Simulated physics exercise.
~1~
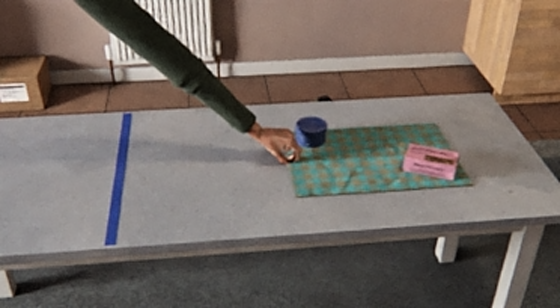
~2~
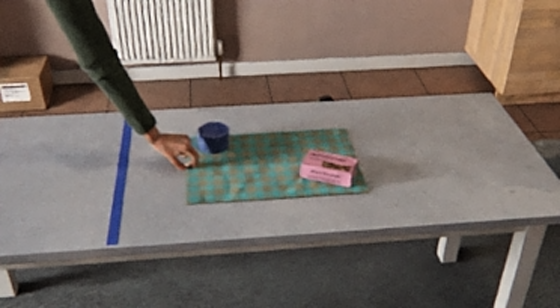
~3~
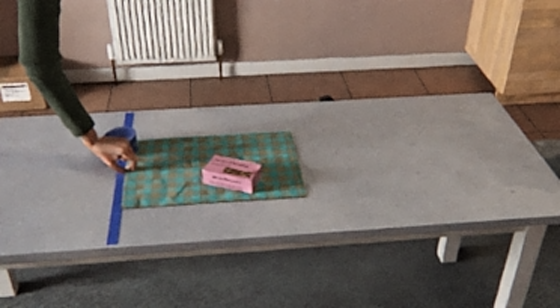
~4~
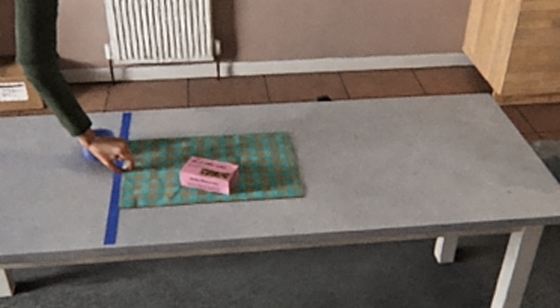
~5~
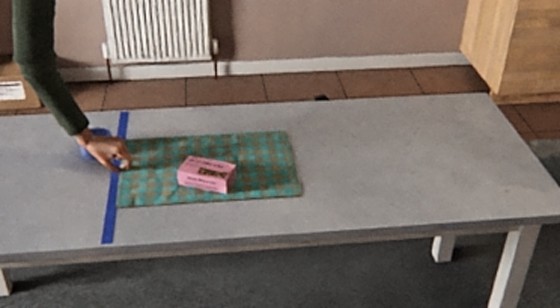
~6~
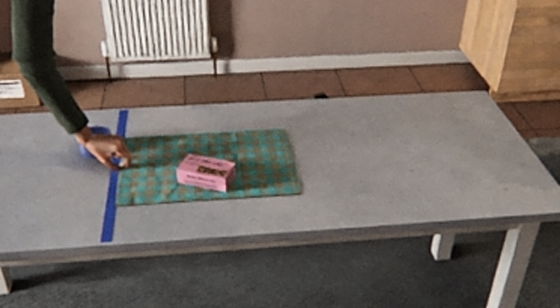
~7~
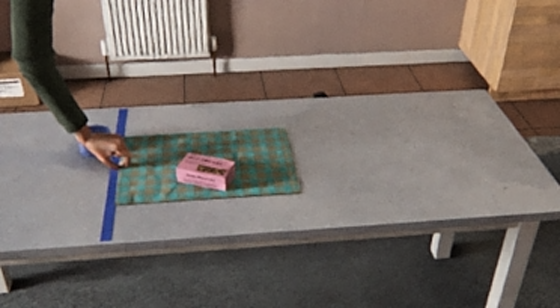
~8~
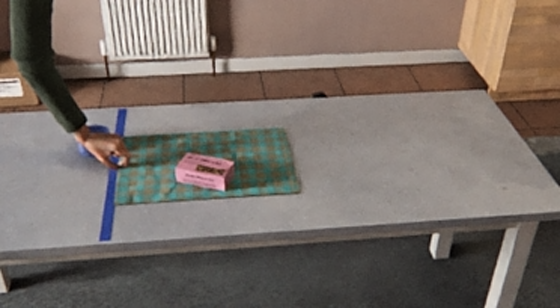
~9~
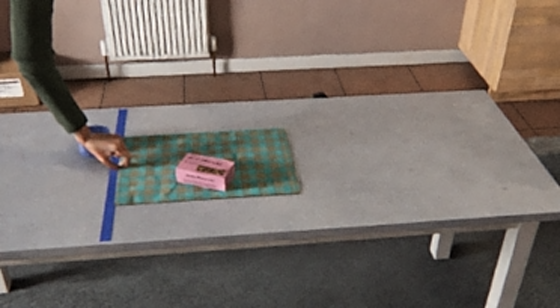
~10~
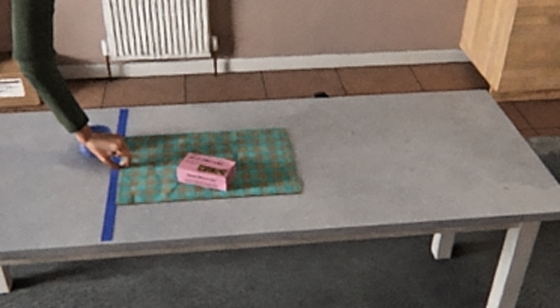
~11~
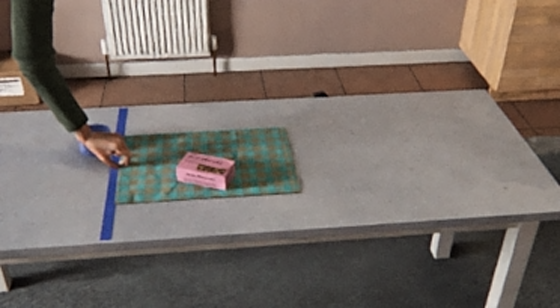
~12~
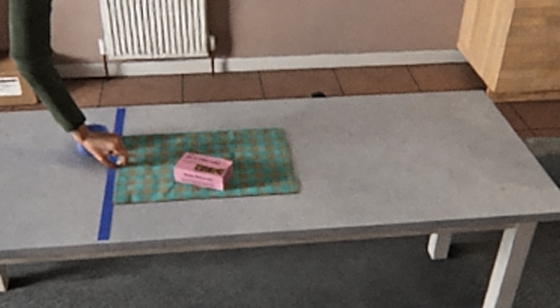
To begin with, a hand in a dark green sleeve grips the left edge of a turquoise place mat on a grey table, with a blue tub near that edge and a pink packet farther right. The hand pulls the mat left toward a strip of blue tape, carrying both items along. As the mat's leading edge reaches the tape, the hand stops. The blue tub slides off the front and comes to rest beyond the edge, partly hidden behind the hand. The pink packet shifts slightly left but stays on the mat, and everything remains still.
